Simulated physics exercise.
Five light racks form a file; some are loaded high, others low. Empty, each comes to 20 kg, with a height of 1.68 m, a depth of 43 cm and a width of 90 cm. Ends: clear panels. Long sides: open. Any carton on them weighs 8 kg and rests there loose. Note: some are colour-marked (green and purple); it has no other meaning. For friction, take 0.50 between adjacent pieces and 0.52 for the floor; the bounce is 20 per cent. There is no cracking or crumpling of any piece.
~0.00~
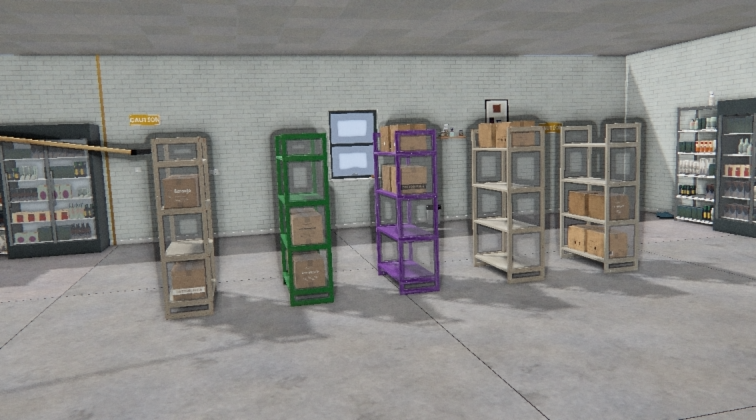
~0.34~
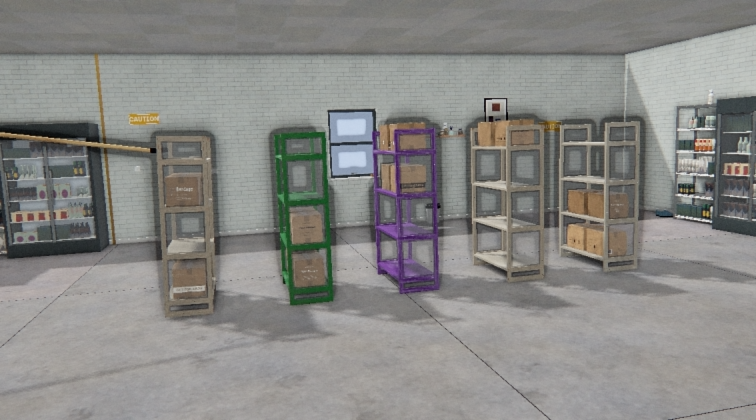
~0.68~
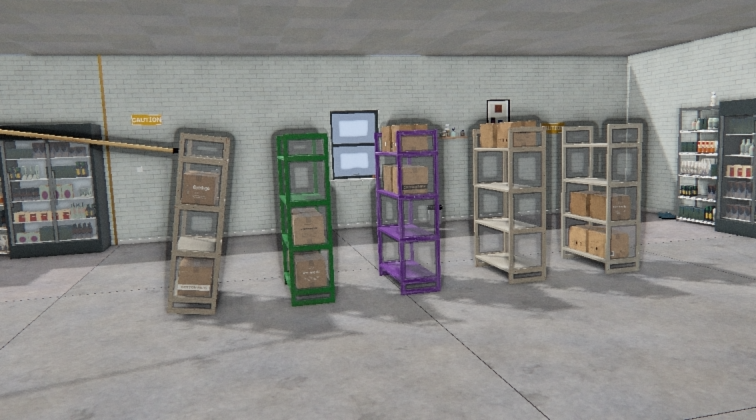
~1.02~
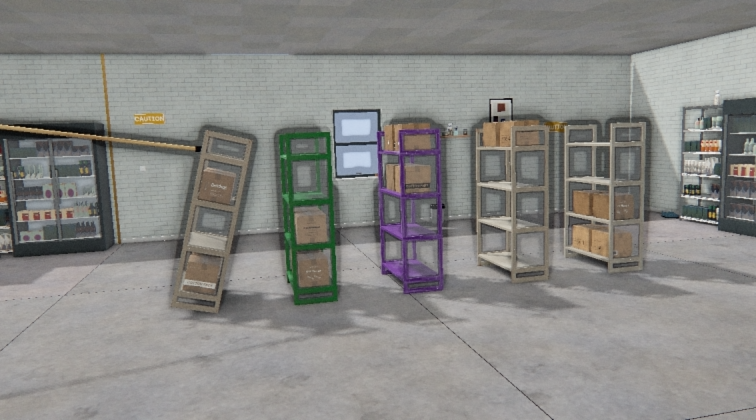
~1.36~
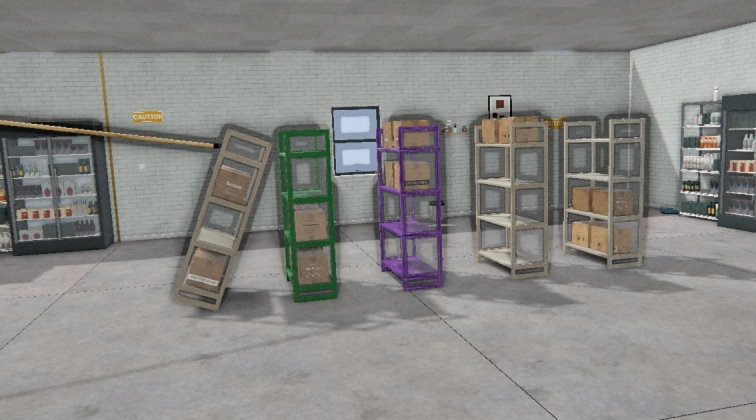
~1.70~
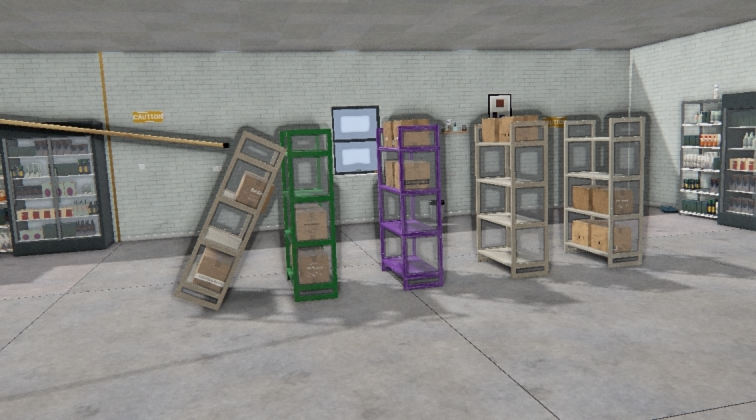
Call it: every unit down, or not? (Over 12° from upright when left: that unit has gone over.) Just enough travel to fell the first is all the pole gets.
Not every one.
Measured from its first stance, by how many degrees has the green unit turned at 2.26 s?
Roughly 0°.
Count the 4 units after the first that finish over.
The number is 0.
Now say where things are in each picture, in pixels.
In the first picture (we follow the side turned to the camera), pole end (133, 152) 12 cm from the first unit; green unit (308, 221); purple unit (418, 213); no other piece has moved.
In the second picture, pole end (152, 151) pushing; purple unit (418, 212).
In the third picture, pole end (175, 151) pushing; green unit (310, 221); no other piece has moved.
In the fourth picture, pole end (197, 149) pushing; green unit (312, 220); no other piece has moved.
In the fifth picture, pole end (216, 146) pushing; purple unit (421, 209); no other piece has moved.
In the sixth picture, pole end (225, 146) stopped; green unit (313, 216); purple unit (422, 208); no other piece has moved.
Around 1.76 s, 0 cartons spilt or dropped; none of the 4 other units over.
Around 2.26 s, 2 cartons spilt or dropped; none of the 4 other units over.
Finally (2.9 s), 2 cartons spilt or dropped; none of the 4 other units over; green unit unmoved; purple unit unmoved. Four left standing. Seen by the last camera, middles, green unit near (309, 210), purple unit near (408, 204).
